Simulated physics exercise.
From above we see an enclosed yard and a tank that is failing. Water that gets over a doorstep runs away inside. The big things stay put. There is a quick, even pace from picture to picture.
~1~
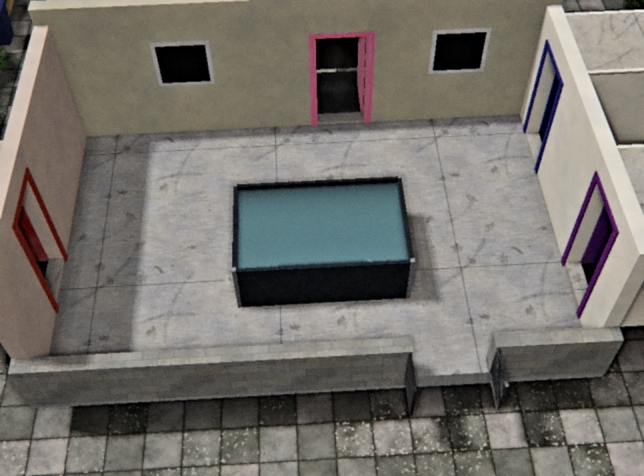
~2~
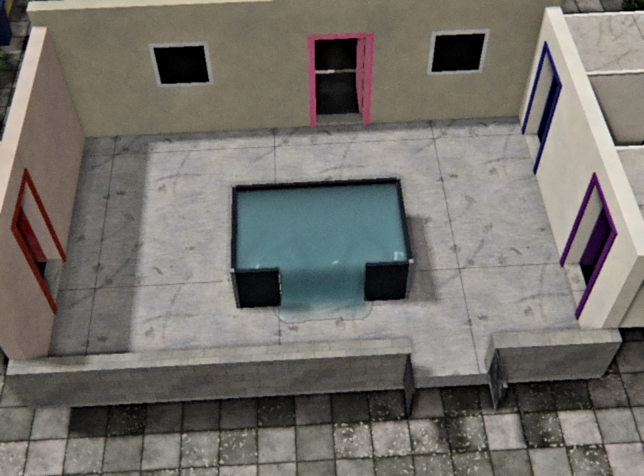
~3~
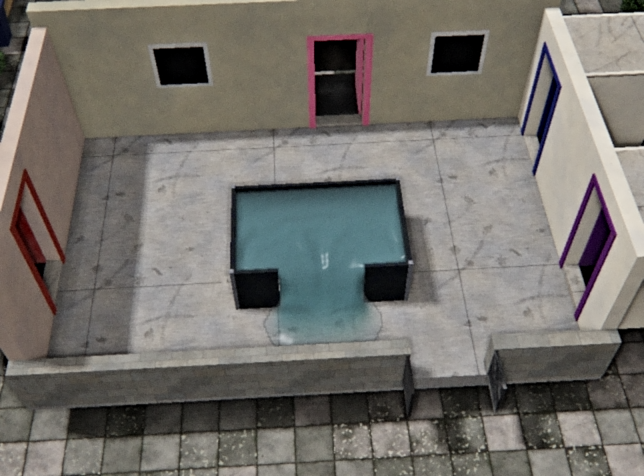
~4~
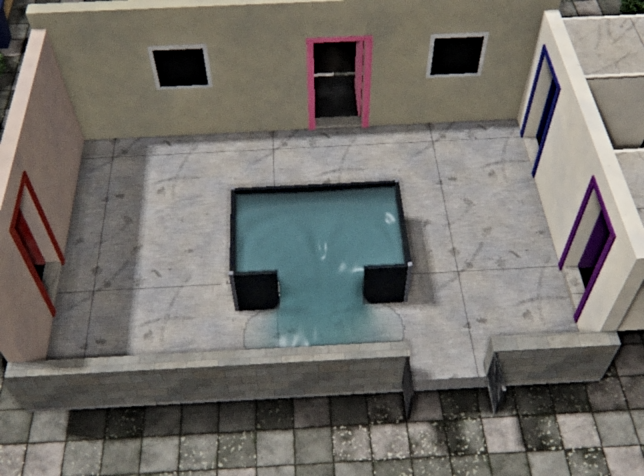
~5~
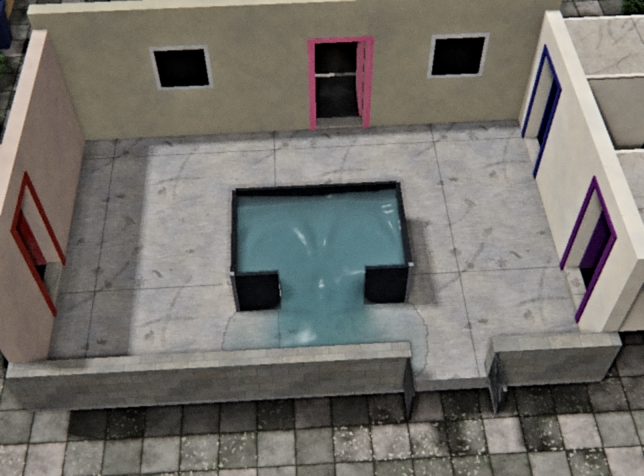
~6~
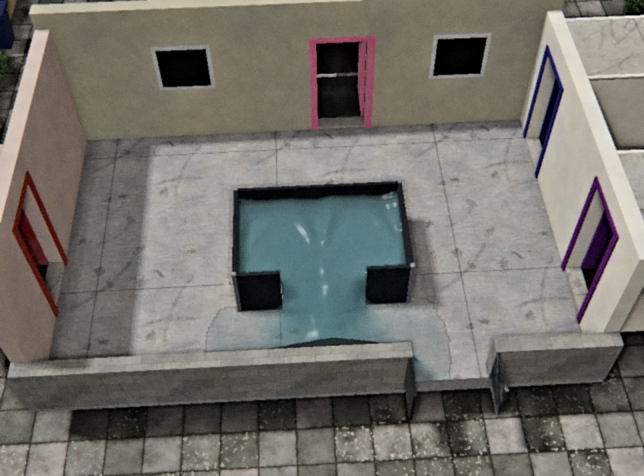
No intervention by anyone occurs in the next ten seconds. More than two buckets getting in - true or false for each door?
Blue door: True; purple door: True; pink door: True; red door: True.
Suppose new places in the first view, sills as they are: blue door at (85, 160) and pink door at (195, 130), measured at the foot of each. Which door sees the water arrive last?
The pink-painted one comes last.
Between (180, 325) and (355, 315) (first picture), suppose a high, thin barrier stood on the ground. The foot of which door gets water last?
I say the pink one.
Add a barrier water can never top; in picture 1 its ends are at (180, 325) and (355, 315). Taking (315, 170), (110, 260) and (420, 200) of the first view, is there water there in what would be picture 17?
Taking the three spots in turn, they are unwetted, inundated and unwetted.
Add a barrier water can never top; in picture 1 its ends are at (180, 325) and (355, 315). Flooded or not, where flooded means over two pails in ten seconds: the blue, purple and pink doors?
The blue door remains below, the purple door remains below and the pink door remains below.
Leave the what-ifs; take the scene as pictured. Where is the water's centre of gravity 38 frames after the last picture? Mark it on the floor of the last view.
The water centres close to (295, 252).
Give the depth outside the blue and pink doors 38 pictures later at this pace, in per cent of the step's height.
I'd put the first at close to 200 per cent and the second at close to 120 per cent.
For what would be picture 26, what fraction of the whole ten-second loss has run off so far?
Roughly 50 percent.
A moment on, water covers 25 % of the floor; the blue door not reached, the purple door not reached, the pink door not reached, the red door not reached.
Next, water covers 45 % of the floor; the blue door not reached, the purple door under two buckets in, the pink door not reached, the red door under two buckets in.
Then, water covers 60 % of the floor; the blue door wet at the sill, nothing in, the purple door over two buckets in, the pink door not reached, the red door over two buckets in.
Later, water covers 90 % of the floor; the blue door under two buckets in, the purple door far over two buckets in, the pink door wet at the sill, nothing in, the red door over two buckets in.
In the end, water covers 100 % of the floor; the blue door over two buckets in, the purple door far over two buckets in, the pink door over two buckets in, the red door over two buckets in.
